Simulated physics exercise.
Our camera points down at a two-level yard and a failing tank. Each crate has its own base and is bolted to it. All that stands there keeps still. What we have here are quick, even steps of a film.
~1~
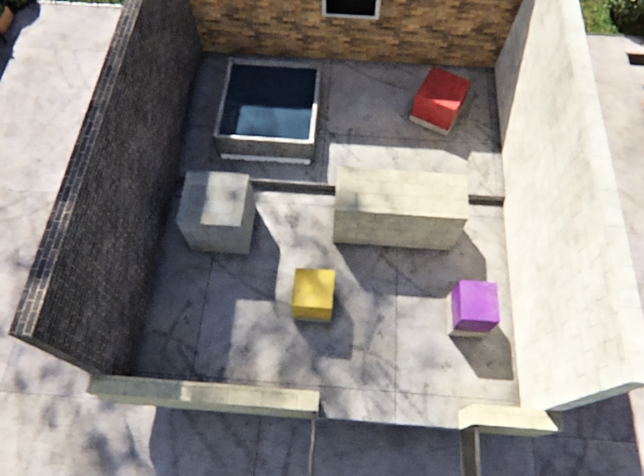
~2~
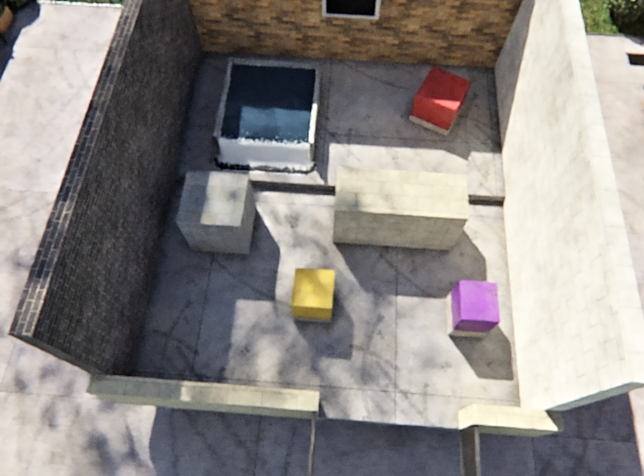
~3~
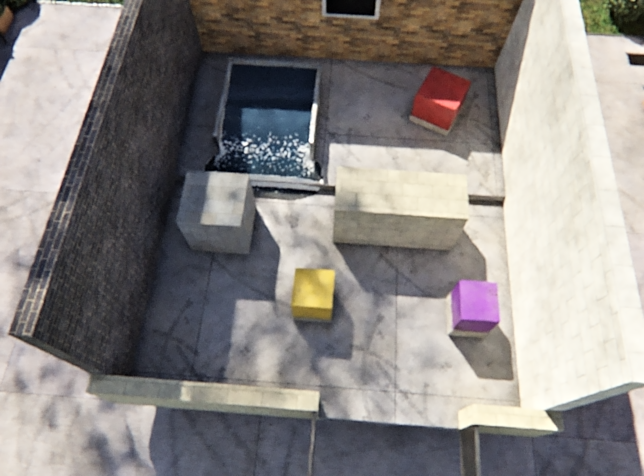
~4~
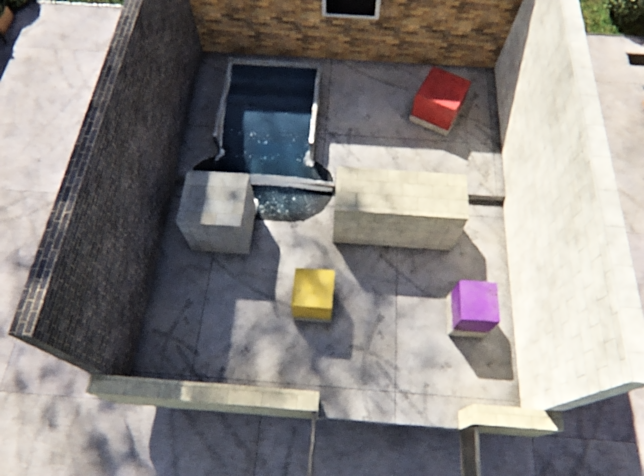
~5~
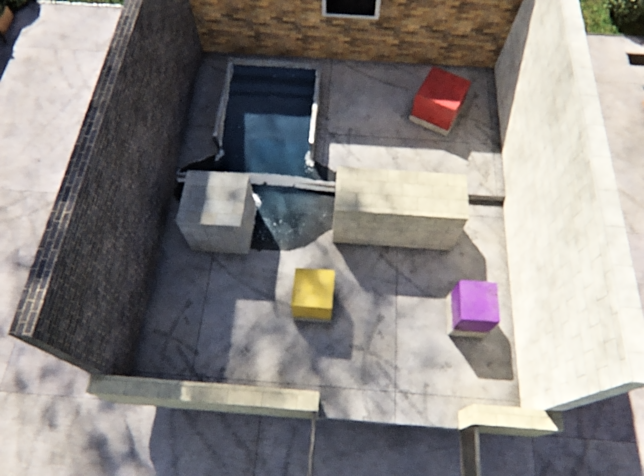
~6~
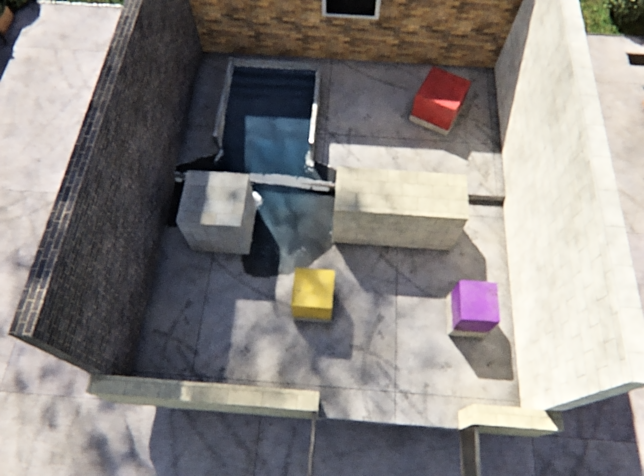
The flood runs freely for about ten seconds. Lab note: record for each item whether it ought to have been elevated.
As I see it, yellow crate: A wet one; red crate: A dry one; purple crate: A dry one.
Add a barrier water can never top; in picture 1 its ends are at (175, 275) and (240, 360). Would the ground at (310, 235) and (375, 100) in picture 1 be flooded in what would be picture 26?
In order, I'd call them inundated and bare.
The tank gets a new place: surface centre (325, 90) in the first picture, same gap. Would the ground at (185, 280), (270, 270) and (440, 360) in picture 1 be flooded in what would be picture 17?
Taking the three spots in order: Bare, swamped, bare.
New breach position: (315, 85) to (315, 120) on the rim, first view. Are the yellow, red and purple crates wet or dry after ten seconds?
As I read it, the yellow one is never reached; the red one gets reached; finally the purple one is never reached.
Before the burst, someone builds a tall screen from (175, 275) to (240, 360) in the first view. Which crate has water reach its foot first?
Answer: The one in yellow.
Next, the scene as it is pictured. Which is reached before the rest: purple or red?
The purple one, then.
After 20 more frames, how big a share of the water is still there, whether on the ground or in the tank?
That comes to around 100 in a hundred.
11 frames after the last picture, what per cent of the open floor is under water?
I'd say close to 35 per cent.
A moment on, water covers 20 % of the floor; the yellow crate water round its plinth, the red crate not reached, the purple crate not reached.
Next, water covers 35 % of the floor; the yellow crate water round its plinth, the red crate not reached, the purple crate not reached.
Then, water covers 55 % of the floor; the yellow crate water round its plinth, the red crate not reached, the purple crate water round its plinth.
Later, water covers 60 % of the floor; the yellow crate water round its plinth, the red crate not reached, the purple crate water round its plinth.
In the end, water covers 60 % of the floor; the yellow crate was topped, the red crate stayed above the water, the purple crate stayed above the water.
